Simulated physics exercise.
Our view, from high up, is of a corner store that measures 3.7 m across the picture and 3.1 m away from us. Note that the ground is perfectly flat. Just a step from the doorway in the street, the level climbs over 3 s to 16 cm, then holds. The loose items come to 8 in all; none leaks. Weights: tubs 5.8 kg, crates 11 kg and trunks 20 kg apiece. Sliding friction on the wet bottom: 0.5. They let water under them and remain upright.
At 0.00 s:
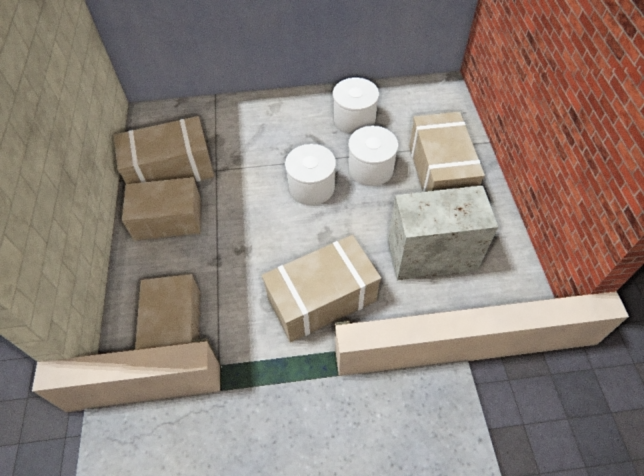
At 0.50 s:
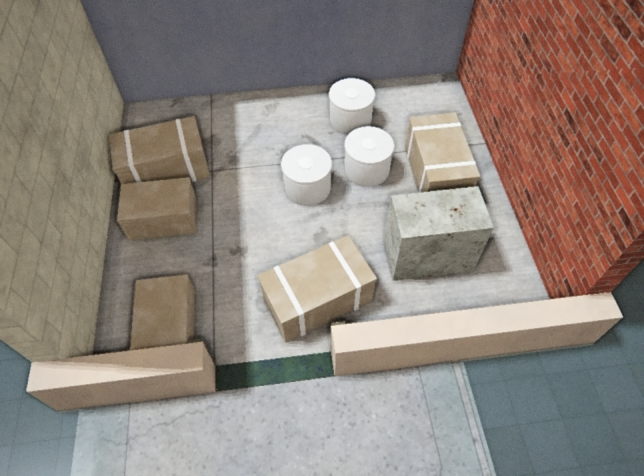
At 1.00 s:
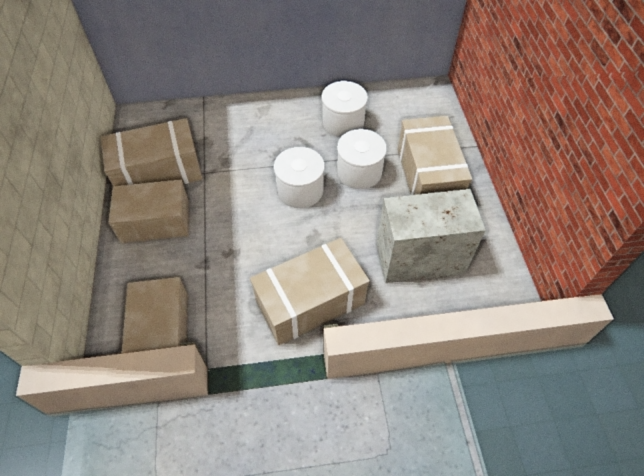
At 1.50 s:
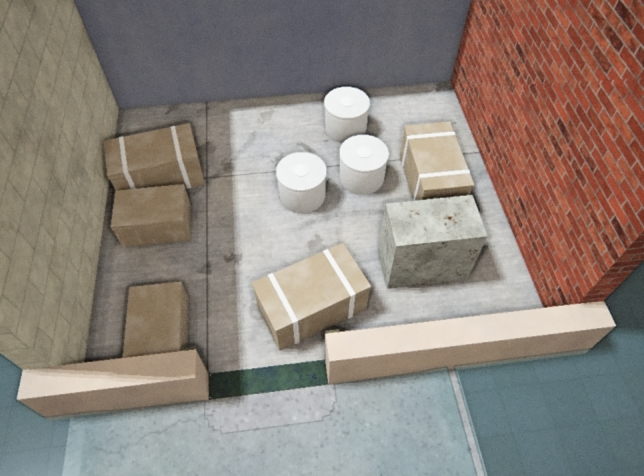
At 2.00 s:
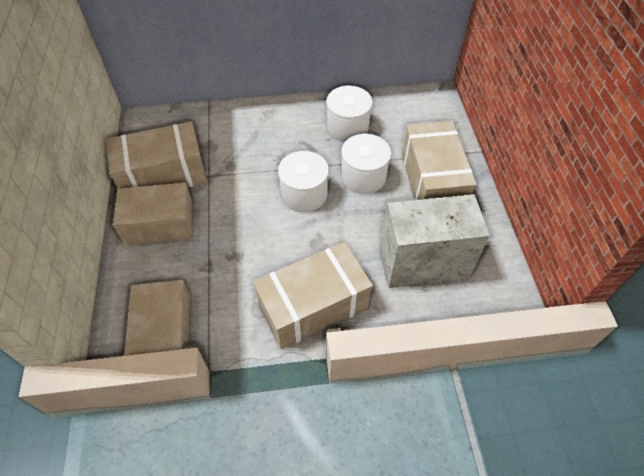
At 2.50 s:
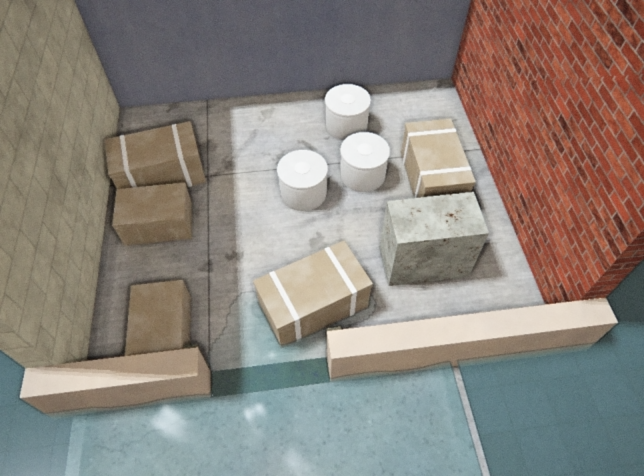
In a walled storeroom seen from above, boxes, a stone-like block and three white tubs stay still while bluish water spreads across the pavement outside, then reaches through the doorway gap onto the floor just inside.
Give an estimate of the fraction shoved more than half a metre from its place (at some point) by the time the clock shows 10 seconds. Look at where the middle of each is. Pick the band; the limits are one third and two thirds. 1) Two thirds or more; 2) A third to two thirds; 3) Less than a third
Option 2: A third to two thirds.
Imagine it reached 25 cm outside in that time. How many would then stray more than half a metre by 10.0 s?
You'd get 7 in that case.
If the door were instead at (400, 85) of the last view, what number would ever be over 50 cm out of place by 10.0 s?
Then it comes to 4.
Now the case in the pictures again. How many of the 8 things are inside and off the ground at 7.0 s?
3 at that moment.
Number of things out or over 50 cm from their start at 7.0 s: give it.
Tally at that time: 3.
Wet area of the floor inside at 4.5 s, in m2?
I'd estimate close to 5.0 m2.
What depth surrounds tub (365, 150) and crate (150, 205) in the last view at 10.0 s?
Roughly 6 and 6 cm.
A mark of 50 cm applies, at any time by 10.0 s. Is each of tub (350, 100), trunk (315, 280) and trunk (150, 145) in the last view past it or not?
Result, in turn: Stayed within / exceeded / exceeded.
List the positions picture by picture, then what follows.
The first picture shows a tub at (356, 93) rests on the ground; a tub at (373, 144) rests on the ground; 0.0 m2 under water; 0 of 8 have shifted.
The second picture shows a tub at (352, 94) rests on the ground; a tub at (369, 144) rests on the ground; 0.0 m2 under water; 0 of 8 have shifted.
The third picture shows a tub at (345, 97), on the bottom; a tub at (362, 147) rests on the ground; water covers 0.0 m2; 0 of 8 have shifted.
The fourth picture shows a tub at (347, 102), on the bottom; a tub at (364, 153) rests on the ground; 0.0 m2 under water; 0 of 8 have shifted.
The fifth picture shows a tub at (349, 101), on the bottom; a tub at (366, 152), on the bottom; 0.0 m2 under water; 0 of 8 have shifted.
The sixth picture shows a tub at (348, 100) rests on the ground; a tub at (365, 150), on the bottom; water covers 0.3 m2; 0 of 8 have shifted.
After 3.5 s 0 of 8 are over 50 cm from their spots; 0 afloat.
After 4.5 s 1 of 8 are over 50 cm from their spots; 0 afloat.
After 7.0 s 3 of 8 are over 50 cm from their spots; 3 afloat.
After 10.0 s 2 of 8 are over 50 cm from their spots, and 3 have been at some point; 6 afloat.
